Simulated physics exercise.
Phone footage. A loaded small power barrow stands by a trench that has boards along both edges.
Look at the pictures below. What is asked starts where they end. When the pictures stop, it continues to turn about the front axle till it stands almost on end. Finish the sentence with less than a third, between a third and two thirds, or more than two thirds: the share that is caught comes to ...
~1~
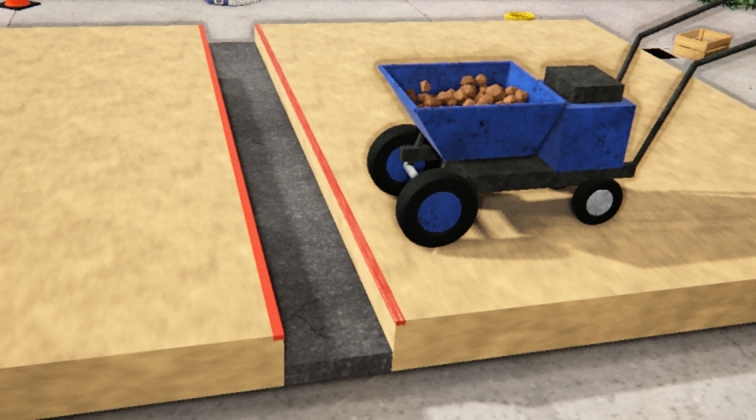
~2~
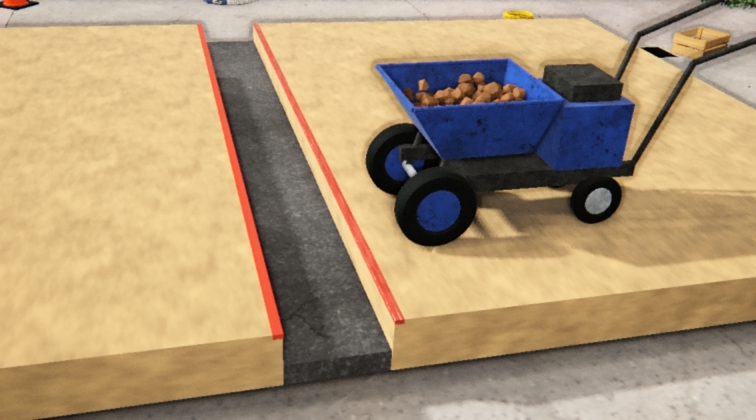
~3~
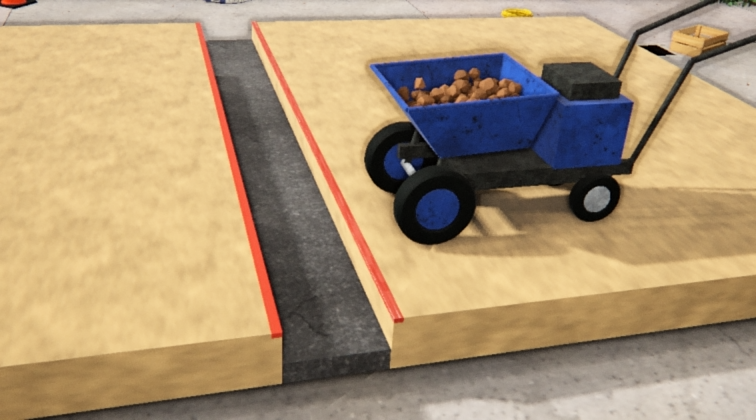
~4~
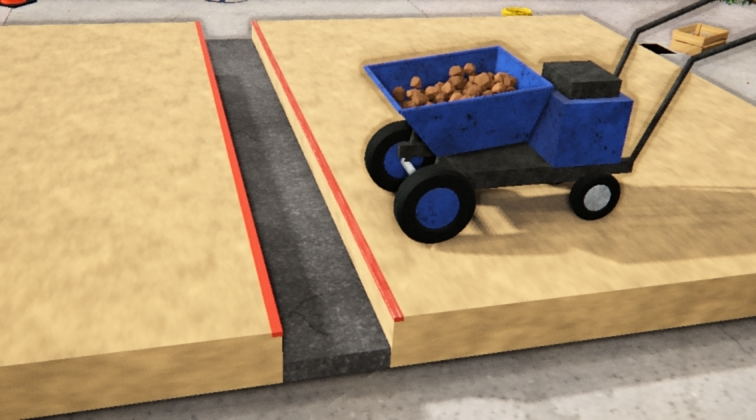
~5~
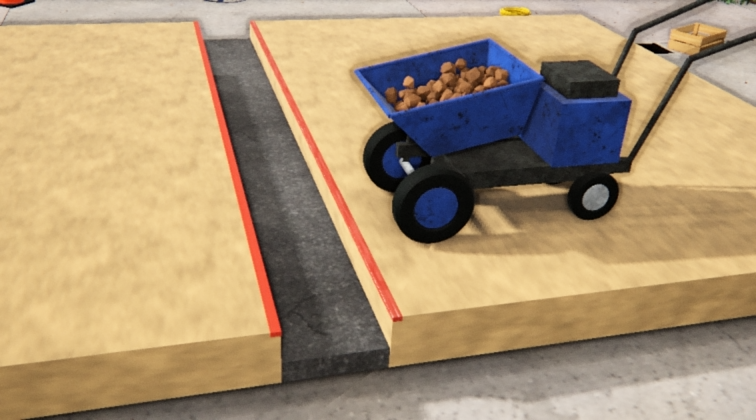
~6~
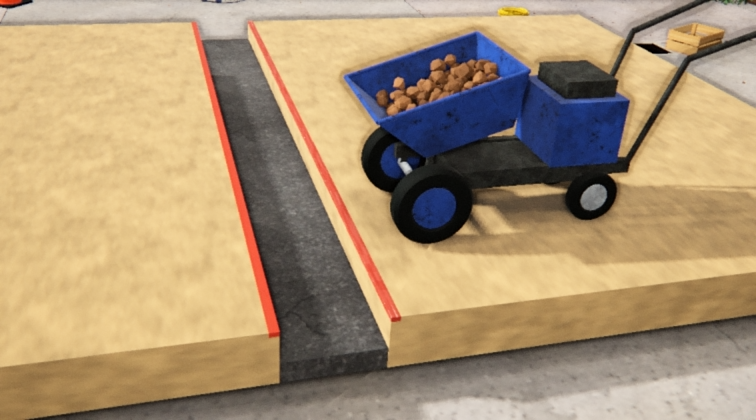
The share that is caught comes to more than two thirds.
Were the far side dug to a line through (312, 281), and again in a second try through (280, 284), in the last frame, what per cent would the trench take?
The first try comes to close to 30 per cent, the next to 70 per cent.
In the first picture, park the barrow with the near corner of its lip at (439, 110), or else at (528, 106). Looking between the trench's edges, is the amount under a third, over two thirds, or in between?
For the first case, more than two thirds; for the second case, between a third and two thirds.
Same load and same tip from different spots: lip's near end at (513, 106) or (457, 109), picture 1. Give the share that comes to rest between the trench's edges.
Roughly 50 percent the first time, roughly 100 percent the second.
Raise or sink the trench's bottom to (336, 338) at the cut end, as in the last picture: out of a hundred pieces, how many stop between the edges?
It comes out near 80 percent.
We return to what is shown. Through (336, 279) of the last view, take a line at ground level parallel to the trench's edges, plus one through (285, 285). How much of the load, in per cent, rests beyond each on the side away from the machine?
That's 80 in a hundred for the first and 30 in a hundred for the second.
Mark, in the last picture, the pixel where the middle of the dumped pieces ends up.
Once it all stops, the middle lies near (284, 245).
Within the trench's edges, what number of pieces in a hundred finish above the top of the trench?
Estimate: Around 0 %.
Soon, skip tipped steeply; all in the skip.
A while on, skip tipped right over; most in the skip; about a quarter in or heaped over the trench; a stray few beyond it.
Towards the end, skip tipped right over; a small part in the skip; most in or heaped over the trench; a small part beyond it.
Finally, skip tipped right over; nearly all in or heaped over the trench; a small part beyond it.
